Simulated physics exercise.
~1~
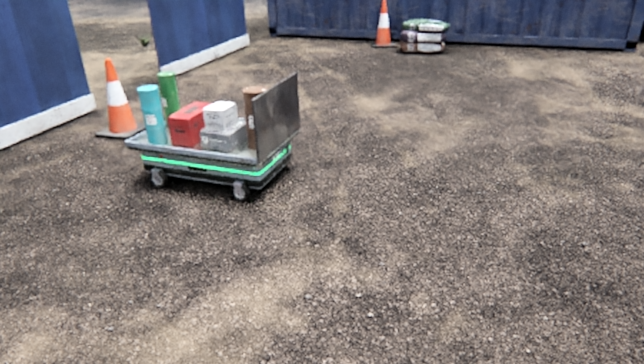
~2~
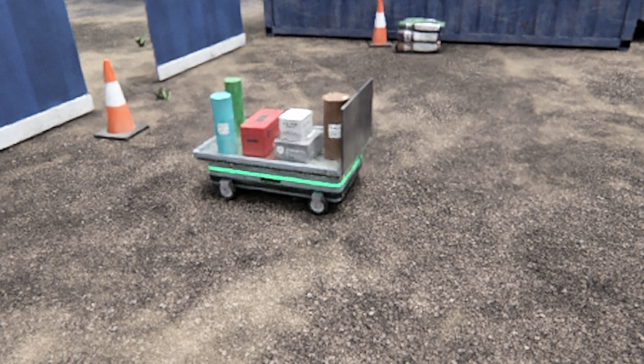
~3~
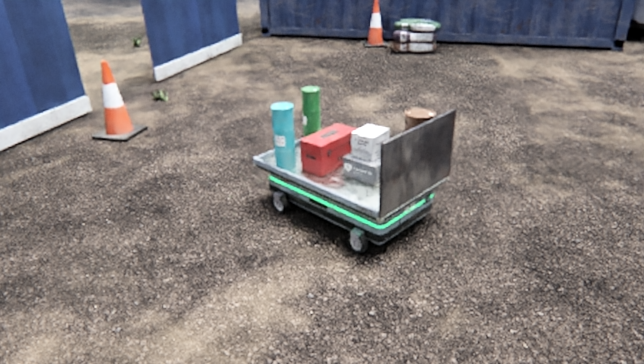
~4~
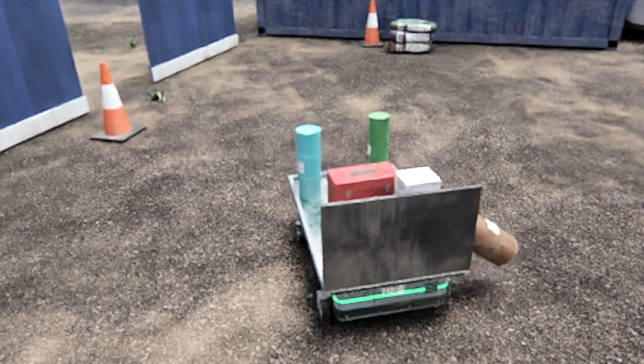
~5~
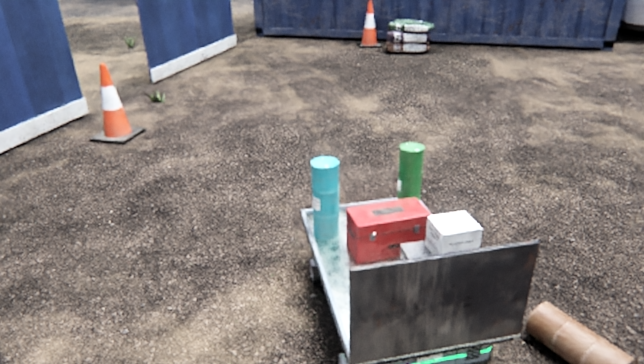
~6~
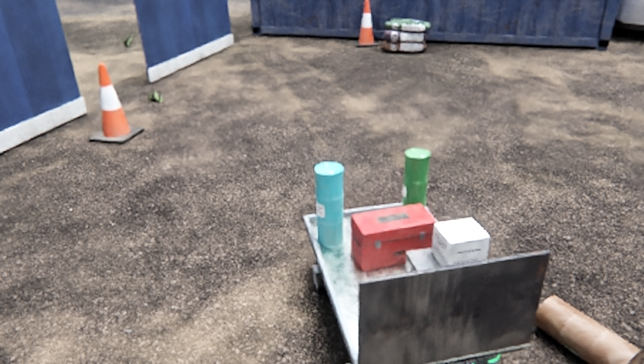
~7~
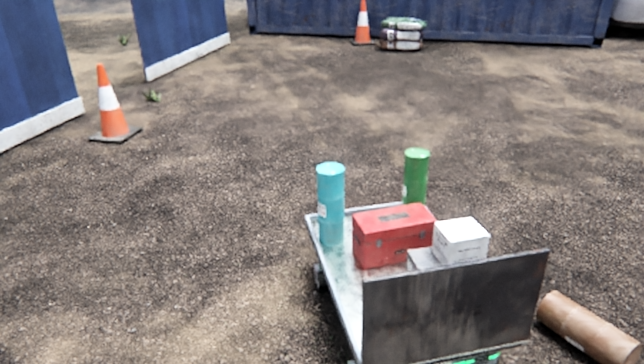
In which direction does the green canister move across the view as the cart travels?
The green canister moves to the right, staying upright on the cart.
